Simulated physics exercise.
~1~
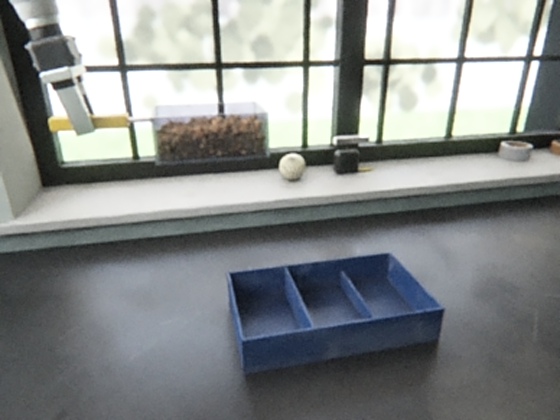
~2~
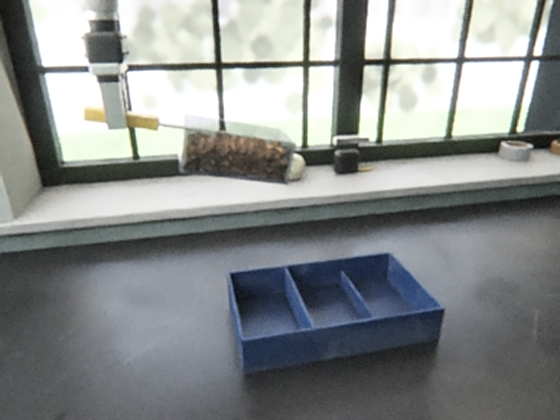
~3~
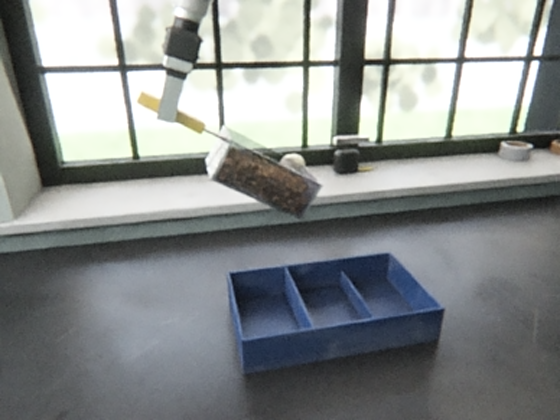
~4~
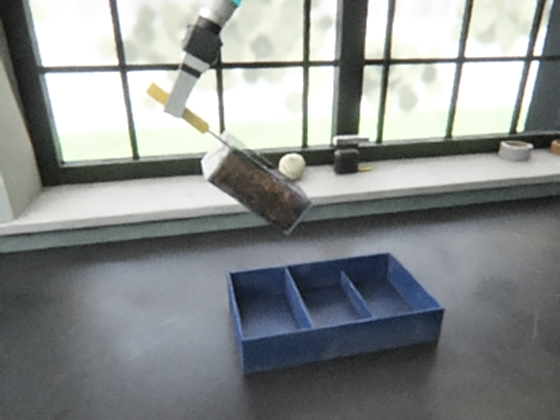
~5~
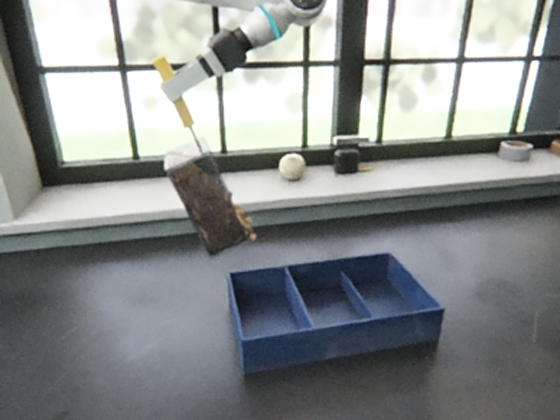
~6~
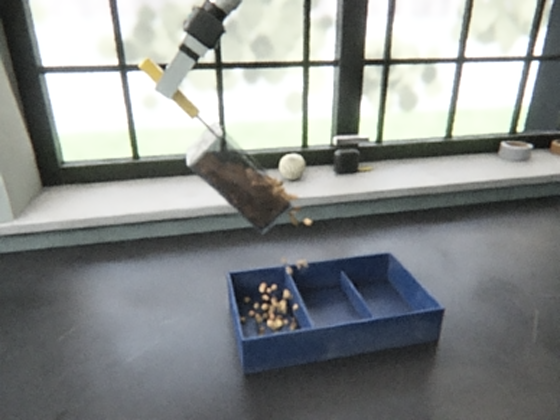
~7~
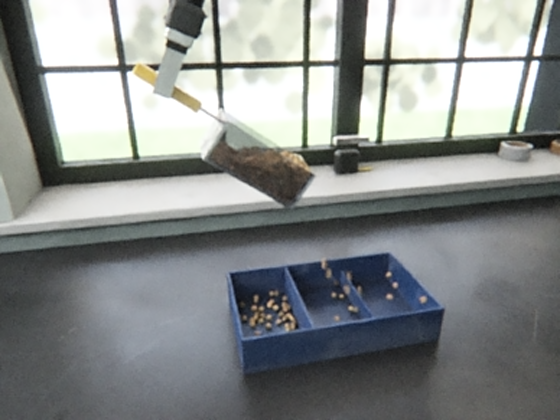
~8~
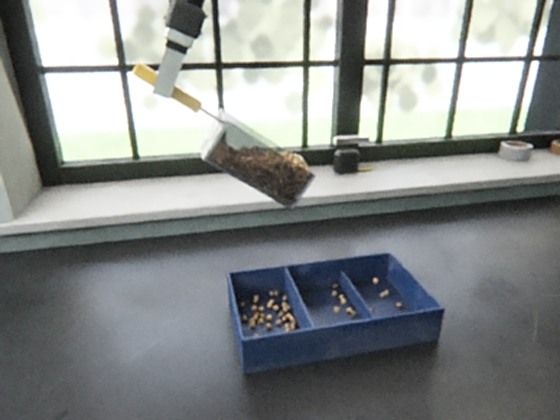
On a dark tabletop before a black-barred window, seen from the front and slightly above, an open blue crate with three compartments sits right of centre. On the pale sill behind are a cream ball, a small black object and a ring-shaped item. At the left, a robot arm grips the yellow handle of a clear box full of brownish chickpeas. The arm swings the box rightward and tips it steeply over the table. Chickpeas spill into the crate's left compartment, then the box eases back towards level as a few reach the other two. The arm stops, still holding the mostly full, tilted box.
